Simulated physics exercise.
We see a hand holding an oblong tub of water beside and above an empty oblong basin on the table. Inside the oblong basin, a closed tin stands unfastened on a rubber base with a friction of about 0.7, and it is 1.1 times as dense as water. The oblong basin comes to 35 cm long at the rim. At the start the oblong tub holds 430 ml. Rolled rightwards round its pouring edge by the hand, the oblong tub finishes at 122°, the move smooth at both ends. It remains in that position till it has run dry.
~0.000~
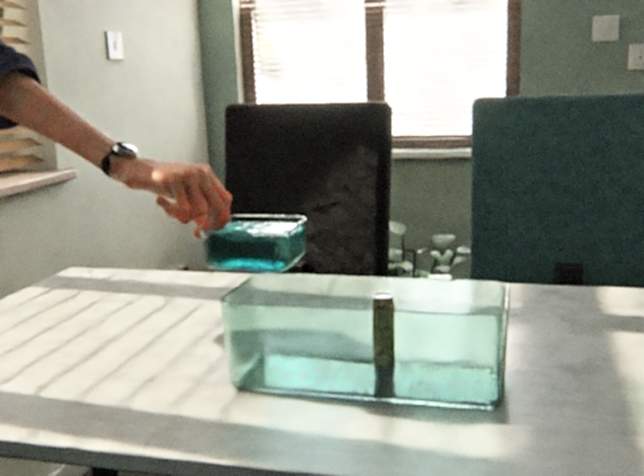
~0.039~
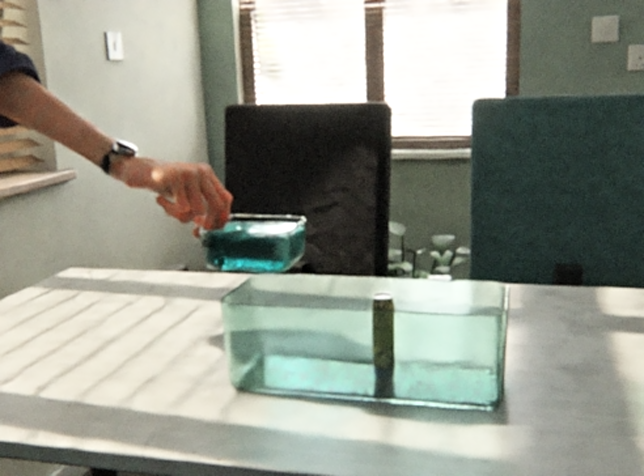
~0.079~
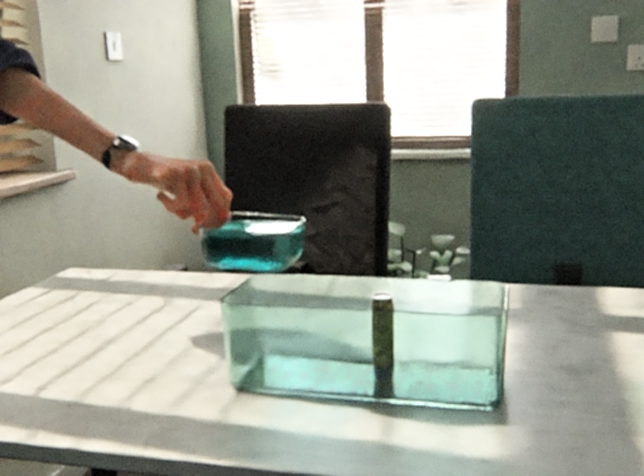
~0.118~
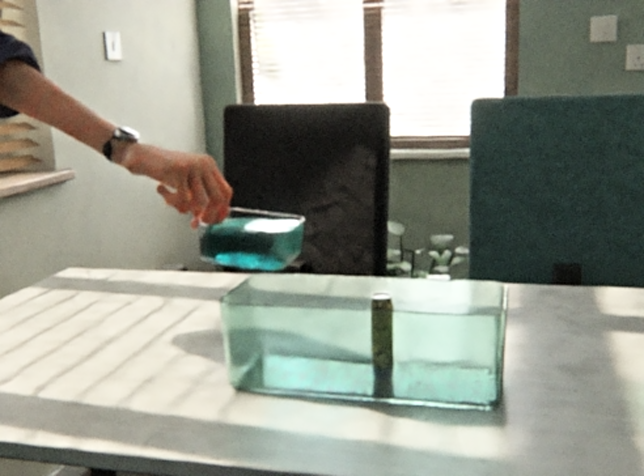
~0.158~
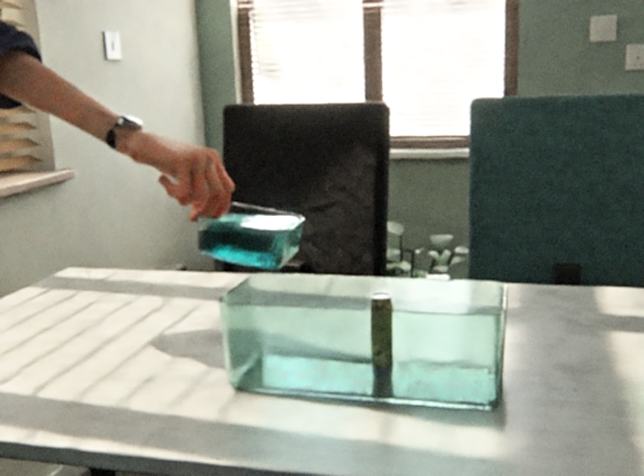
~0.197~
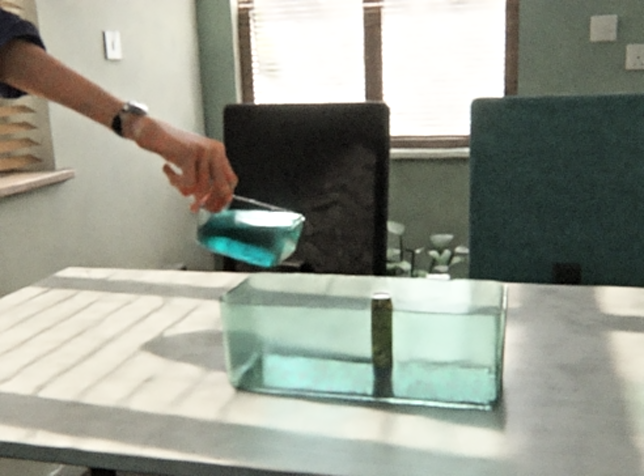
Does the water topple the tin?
Most likely it will capsize.
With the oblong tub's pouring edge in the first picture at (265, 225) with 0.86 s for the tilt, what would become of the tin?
After that, the tin stays vertical.
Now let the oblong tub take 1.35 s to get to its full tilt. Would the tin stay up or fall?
Outcome - the tin remains standing.
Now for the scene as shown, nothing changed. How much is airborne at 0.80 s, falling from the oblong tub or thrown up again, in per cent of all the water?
Estimate: About 3 in a hundred.
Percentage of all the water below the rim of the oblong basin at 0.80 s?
Roughly 96 %.
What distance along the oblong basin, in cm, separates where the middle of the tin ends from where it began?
It finishes around 7.0 cm from where it began.
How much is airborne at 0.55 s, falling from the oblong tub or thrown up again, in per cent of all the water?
Some 50 per cent.
By 0.55 s the tilt is 86° and 25 per cent is still to pour; the tin stands where it began.
By 0.80 s the tilt is 121° and 0 per cent is still to pour; the tin leans 25°.
By 1.07 s the tilt is 122° and 0 per cent is still to pour; the tin lies on its side.
By 1.36 s the tilt is 122° and 0 per cent is still to pour; the tin lies on its side.
At rest the tin lies on its side.
